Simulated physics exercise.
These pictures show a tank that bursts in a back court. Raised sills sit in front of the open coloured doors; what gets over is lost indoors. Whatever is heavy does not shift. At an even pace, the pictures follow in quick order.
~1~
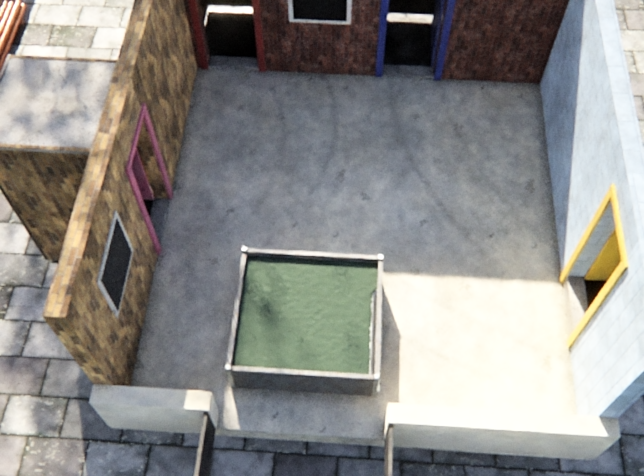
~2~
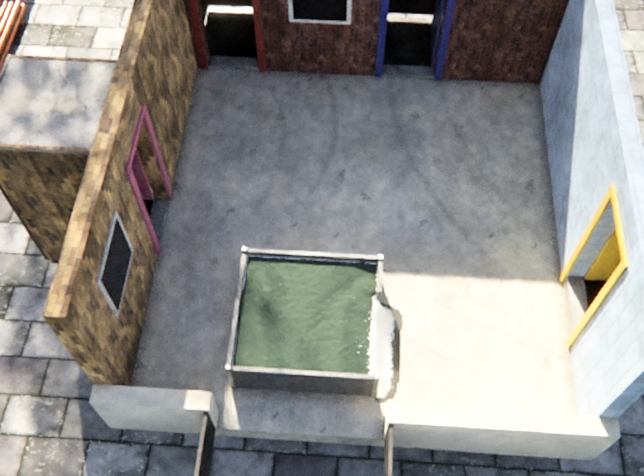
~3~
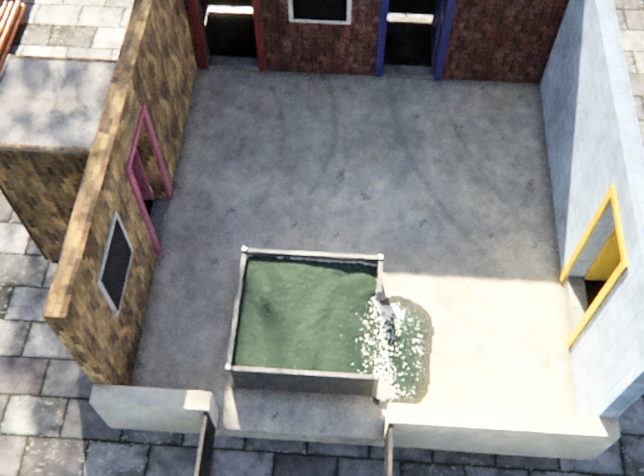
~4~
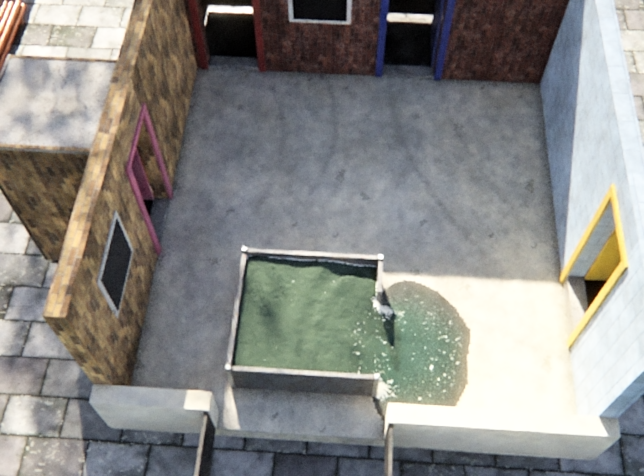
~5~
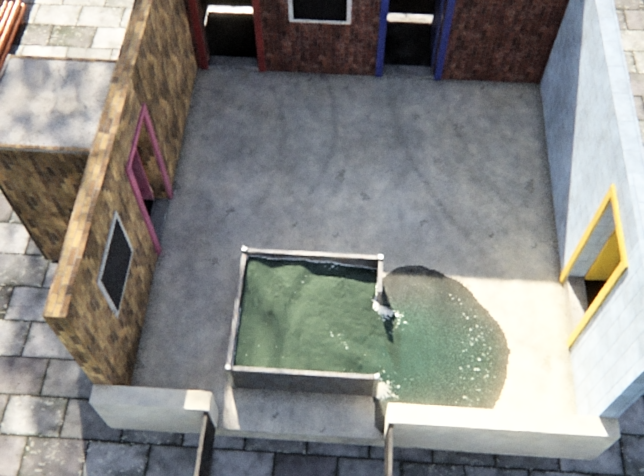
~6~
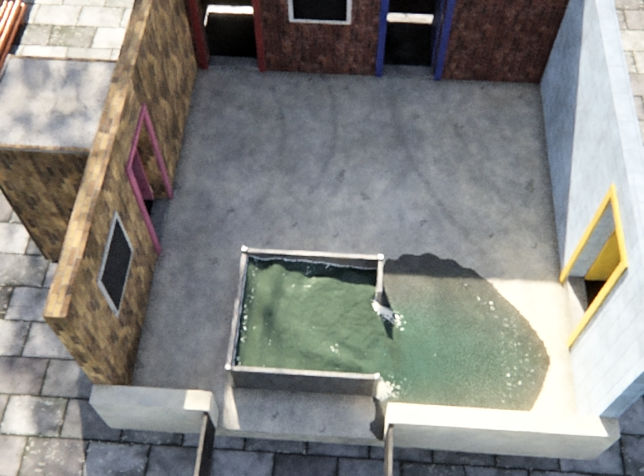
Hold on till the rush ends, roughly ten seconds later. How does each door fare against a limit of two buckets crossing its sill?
At the end, the pink door stays within two buckets of inflow, the yellow door stays within two buckets of inflow, the blue door passes two buckets of inflow, the red door stays within two buckets of inflow.
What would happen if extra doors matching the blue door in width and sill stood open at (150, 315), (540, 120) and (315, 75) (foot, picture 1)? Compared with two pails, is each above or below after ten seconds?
In the listed order: Stays within it, tops the limit, stays within it.
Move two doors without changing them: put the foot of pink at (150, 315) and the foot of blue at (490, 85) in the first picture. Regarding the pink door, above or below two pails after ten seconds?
Pink does not overflow.
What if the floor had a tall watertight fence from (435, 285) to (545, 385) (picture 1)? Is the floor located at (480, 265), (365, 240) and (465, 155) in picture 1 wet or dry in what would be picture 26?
Results in order: Swamped / swamped / swamped.
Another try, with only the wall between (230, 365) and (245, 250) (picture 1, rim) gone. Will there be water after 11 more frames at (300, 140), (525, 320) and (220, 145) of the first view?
Unwetted, unwetted, submerged.
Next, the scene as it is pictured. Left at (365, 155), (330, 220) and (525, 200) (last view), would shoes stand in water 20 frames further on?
The three points read clear, clear and soaked through.
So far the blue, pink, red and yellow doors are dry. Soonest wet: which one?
I'd say it's the yellow-painted one.
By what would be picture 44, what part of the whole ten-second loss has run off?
Roughly 40 percent.
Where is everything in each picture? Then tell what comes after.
Still water in the open tank at (308, 313), in the first frame.
Water pours out at (374, 345) and has run to (386, 310), in the second frame.
Water pours out at (374, 346) and has run to (424, 320), in the third frame.
The front is at (462, 334), out from the gap at (374, 347), in the fourth frame.
Water pours out at (374, 347) and has run to (502, 348), in the fifth frame.
The front is at (542, 359), out from the gap at (374, 347), in the sixth frame.
A moment on, water covers 20 % of the floor; the pink door not reached, the yellow door wet at the sill, nothing in, the blue door not reached, the red door not reached.
Next, water covers 20 % of the floor; the pink door not reached, the yellow door wet at the sill, nothing in, the blue door not reached, the red door not reached.
Then, water covers 35 % of the floor; the pink door not reached, the yellow door under two buckets in, the blue door not reached, the red door not reached.
Later, water covers 65 % of the floor; the pink door not reached, the yellow door under two buckets in, the blue door over two buckets in, the red door wet at the sill, nothing in.
In the end, water covers 90 % of the floor; the pink door wet at the sill, nothing in, the yellow door under two buckets in, the blue door over two buckets in, the red door under two buckets in.
